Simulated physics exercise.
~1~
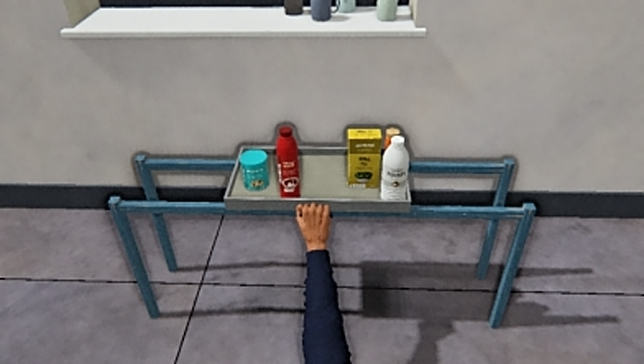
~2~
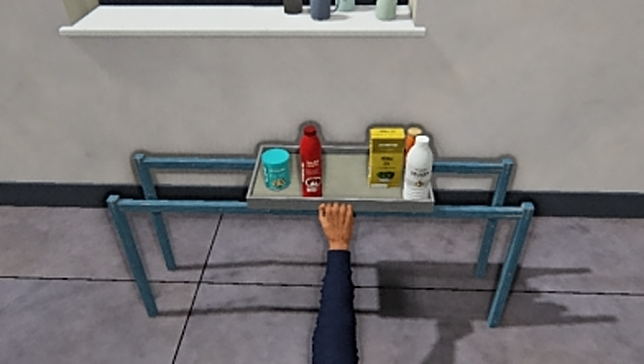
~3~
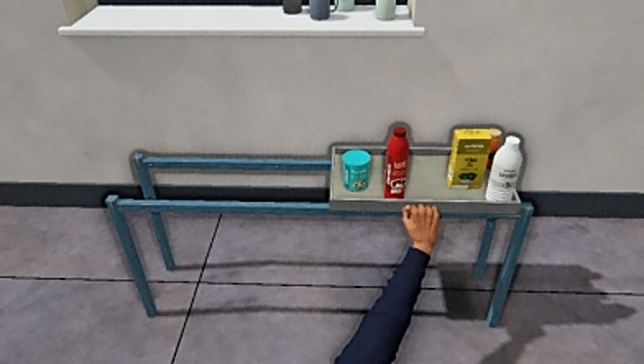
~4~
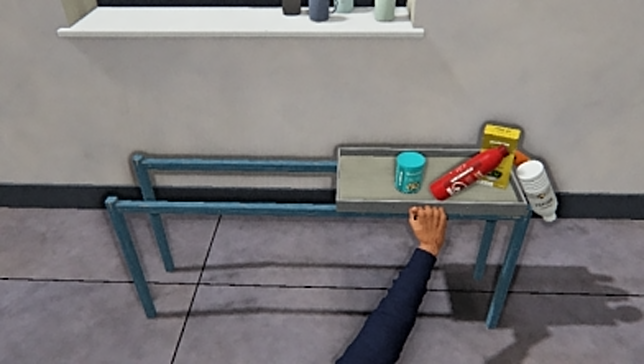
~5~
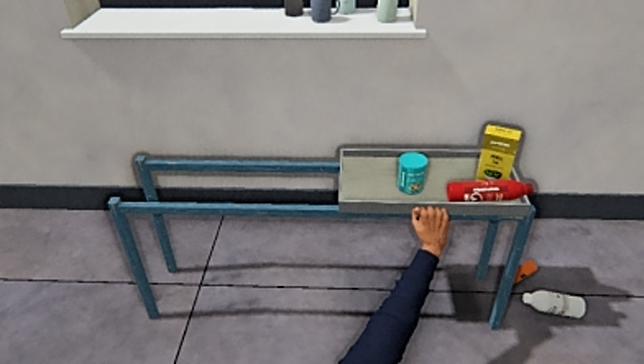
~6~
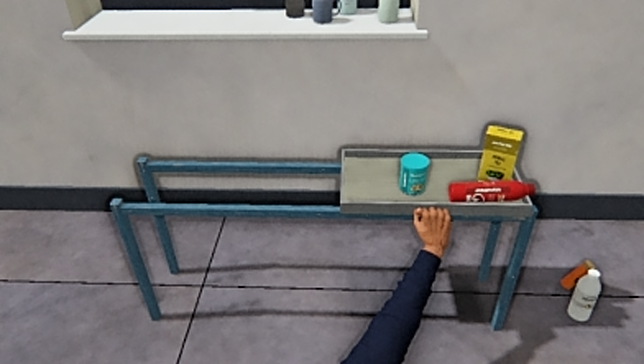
Tray pushed right by a hand, tipping its load, white bottle and orange shaker falling to the floor, red bottle lying aboard.
